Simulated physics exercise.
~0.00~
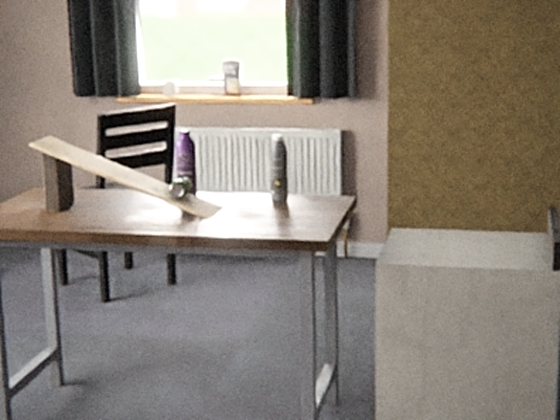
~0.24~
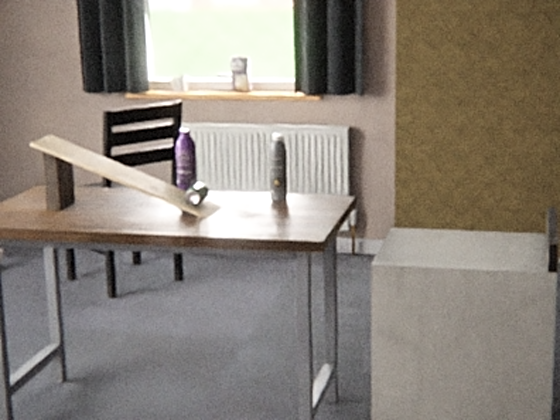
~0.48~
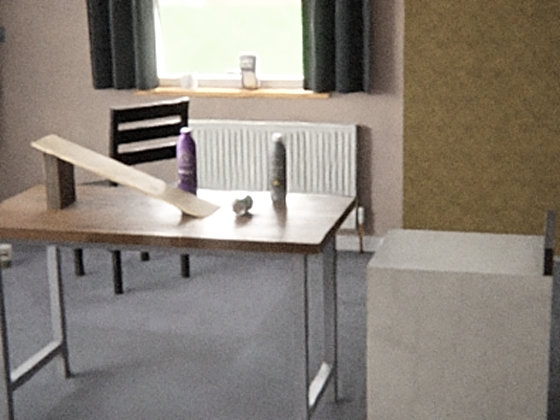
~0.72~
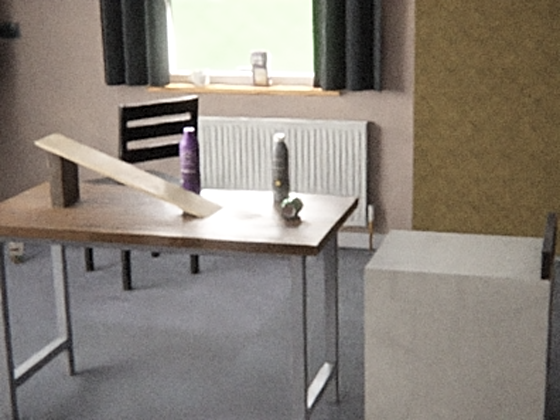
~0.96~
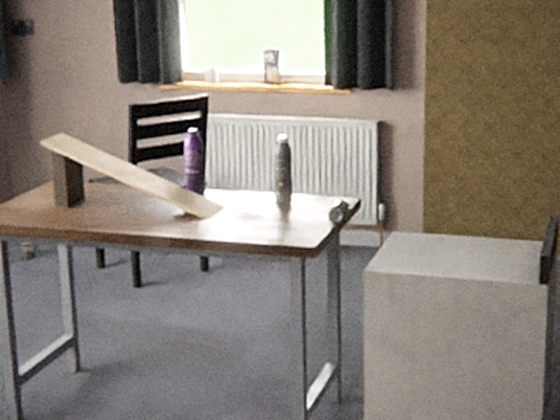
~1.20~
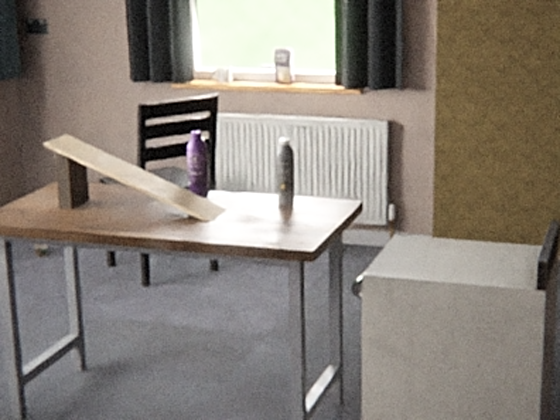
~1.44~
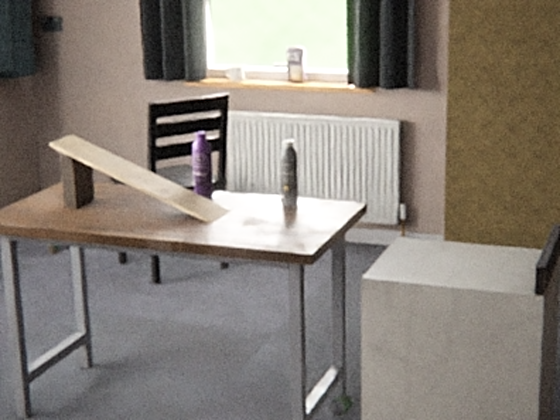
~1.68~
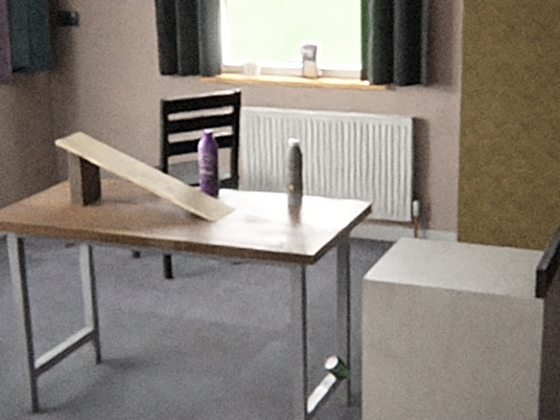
A small can rolls right across the table, drops off the edge and falls into the gap.
